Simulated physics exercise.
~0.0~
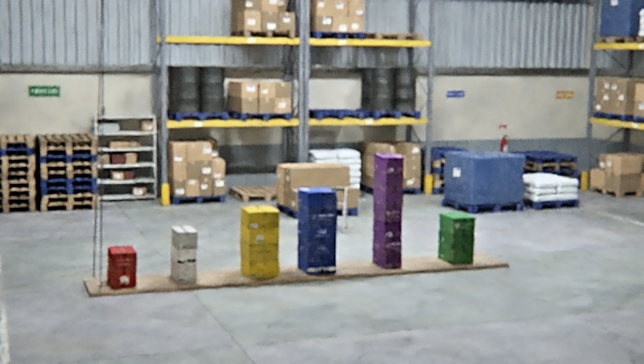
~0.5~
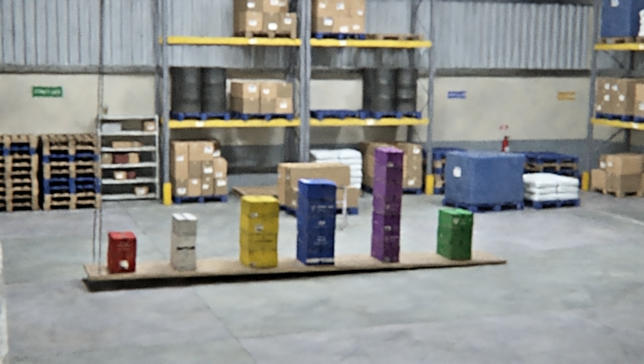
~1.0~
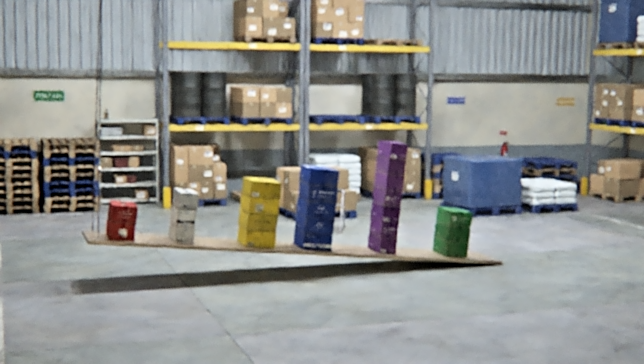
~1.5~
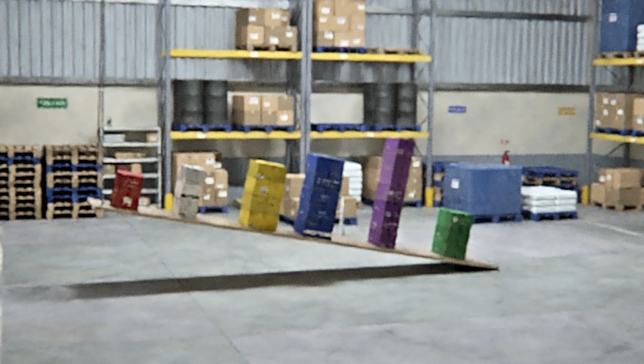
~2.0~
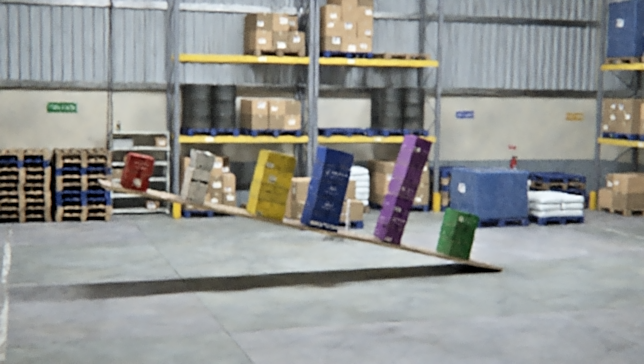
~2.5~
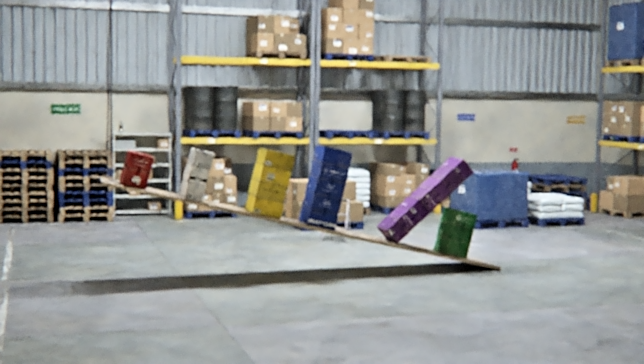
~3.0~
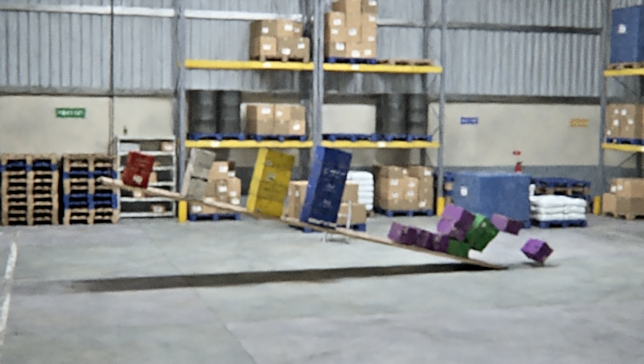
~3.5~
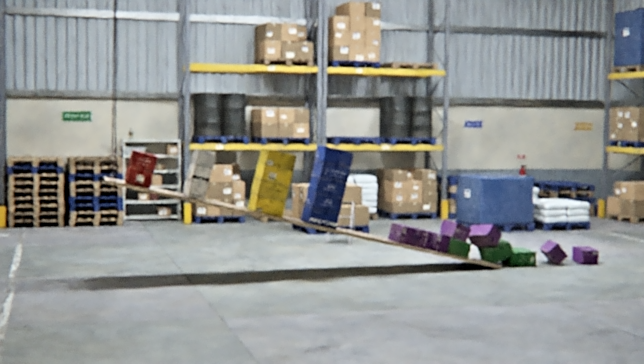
The purple stack topples right as the deck's left end rises, knocking over the green stack.
